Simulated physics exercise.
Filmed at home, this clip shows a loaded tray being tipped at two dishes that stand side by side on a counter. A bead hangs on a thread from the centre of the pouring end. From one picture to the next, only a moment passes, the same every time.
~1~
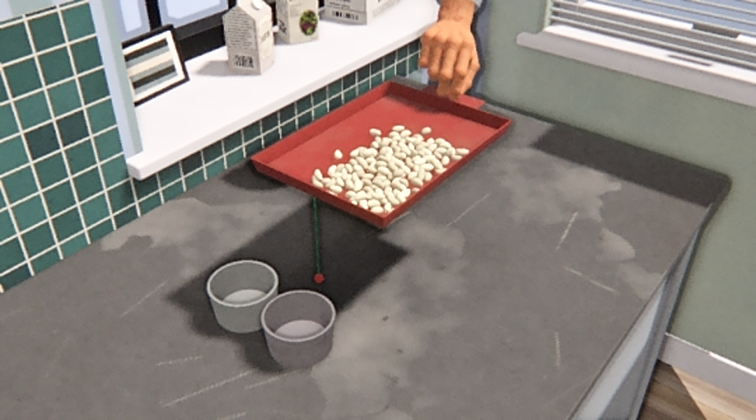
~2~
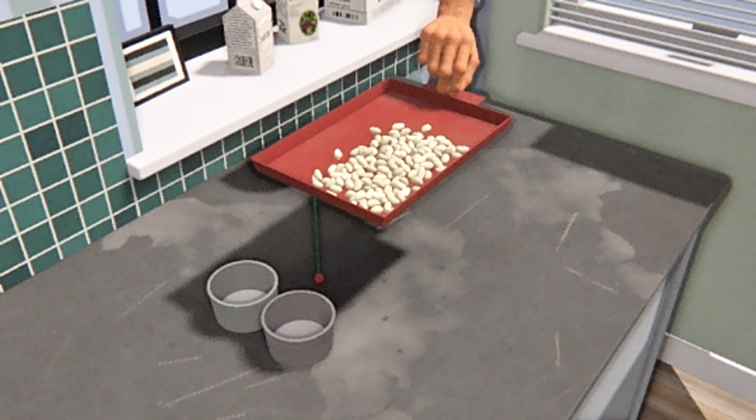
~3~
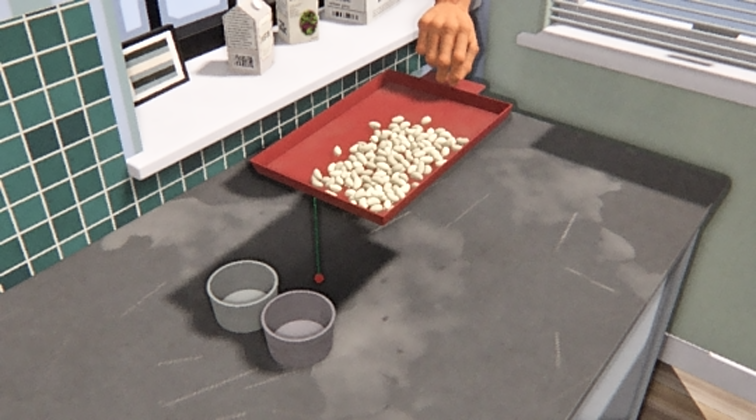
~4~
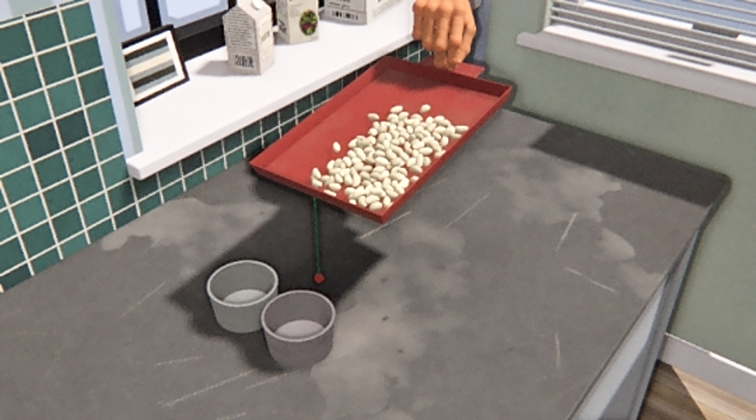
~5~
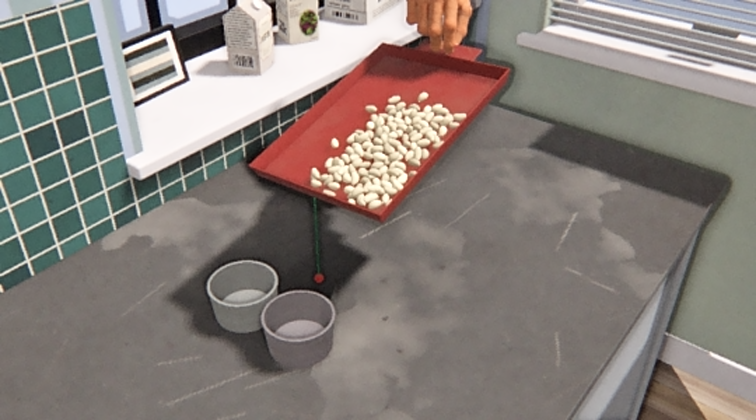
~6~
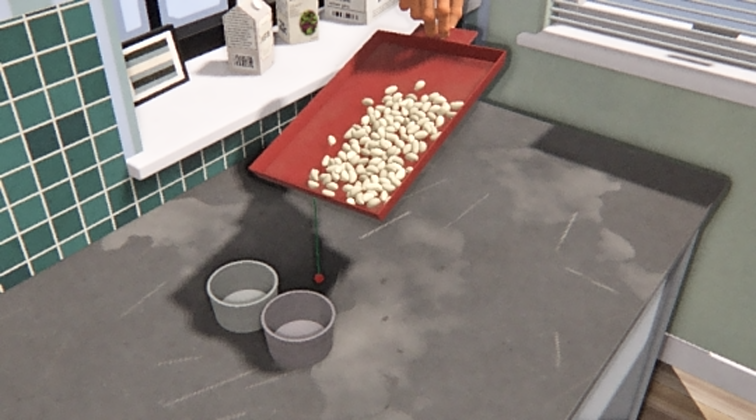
A hand raising the back of a red tray of white beans, tilting it steadily above two small dishes on a counter.
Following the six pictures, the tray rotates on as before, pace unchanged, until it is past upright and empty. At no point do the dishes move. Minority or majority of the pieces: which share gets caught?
Basically it's a mostly caught load, that one.
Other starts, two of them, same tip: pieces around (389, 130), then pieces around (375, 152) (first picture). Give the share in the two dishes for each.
Share in order: Roughly 70 %, 70 %.
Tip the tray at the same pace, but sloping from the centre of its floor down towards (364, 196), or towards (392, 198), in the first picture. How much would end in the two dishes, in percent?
Roughly 20 percent, then 0 percent.
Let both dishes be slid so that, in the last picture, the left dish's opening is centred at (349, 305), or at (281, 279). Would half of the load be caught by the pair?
Short of half, then short of half.
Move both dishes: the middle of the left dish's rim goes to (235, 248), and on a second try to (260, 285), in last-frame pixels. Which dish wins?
First right, then the dish on the left.
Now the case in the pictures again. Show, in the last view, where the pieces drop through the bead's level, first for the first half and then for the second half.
Around (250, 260) at first; around (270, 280) after that.
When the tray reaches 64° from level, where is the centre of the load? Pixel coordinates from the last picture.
The load's middle is around (313, 165).
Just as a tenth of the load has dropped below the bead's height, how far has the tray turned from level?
That happens at around 90°.
Soon, tray tipped steeply; nearly all on the tray; a stray few in the air.
A while on, tray tipped past a quarter turn; about half on the tray; a stray few in the right dish; about a quarter in the left dish; a small part outside both; about a quarter in the air.
Towards the end, tray tipped past a quarter turn; about a quarter in the right dish; about half in the left dish; about a third outside both.
Finally, tray tipped past a quarter turn; about a quarter in the right dish; about half in the left dish; about a third outside both.
